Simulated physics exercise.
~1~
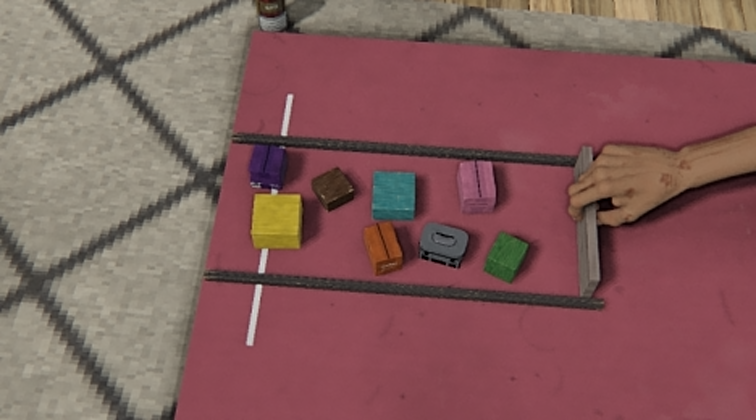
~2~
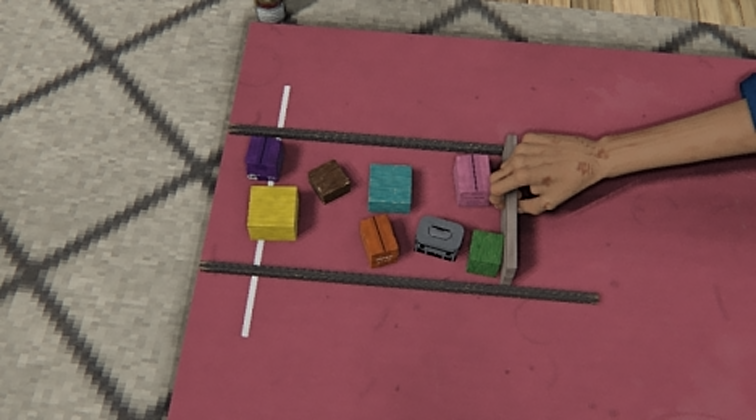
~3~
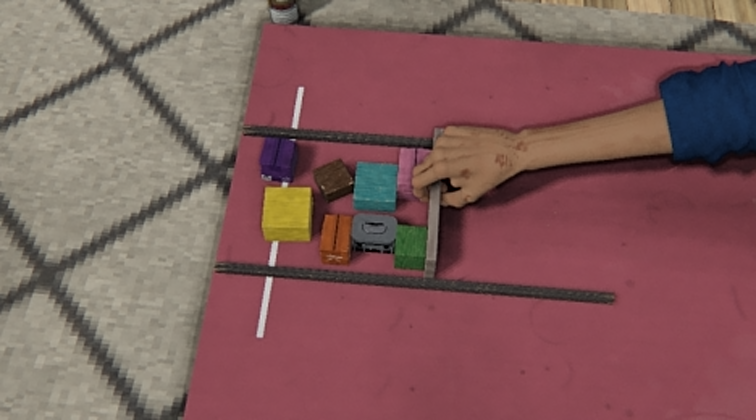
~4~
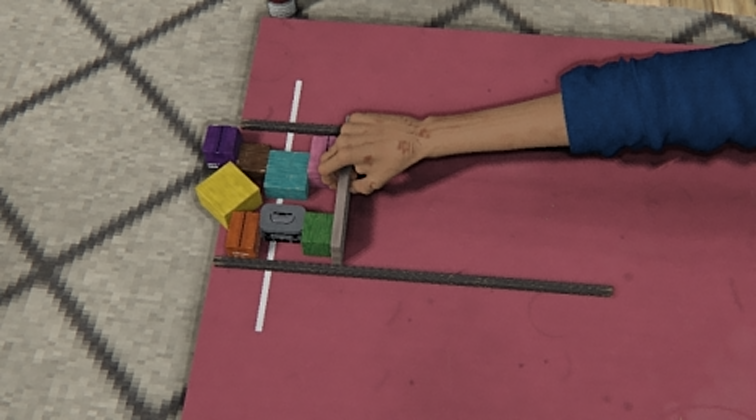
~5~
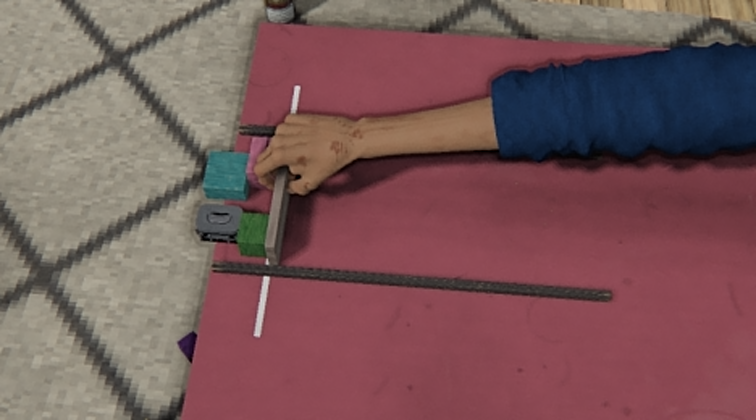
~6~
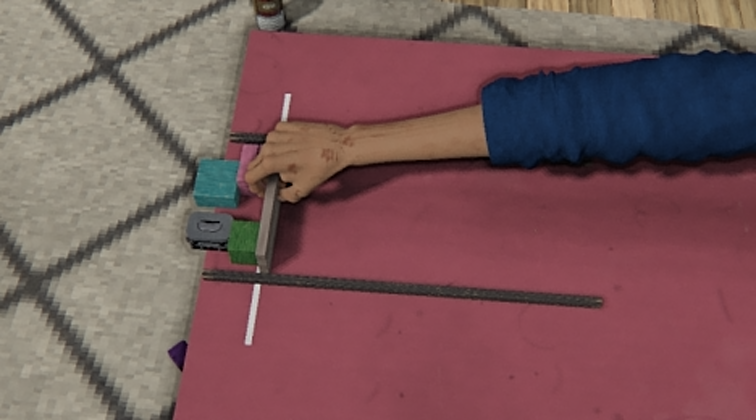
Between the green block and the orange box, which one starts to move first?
The green block starts to move first, as the board reaches it while the orange box is still at rest. The orange box only starts to shift later, as the board slides farther left.
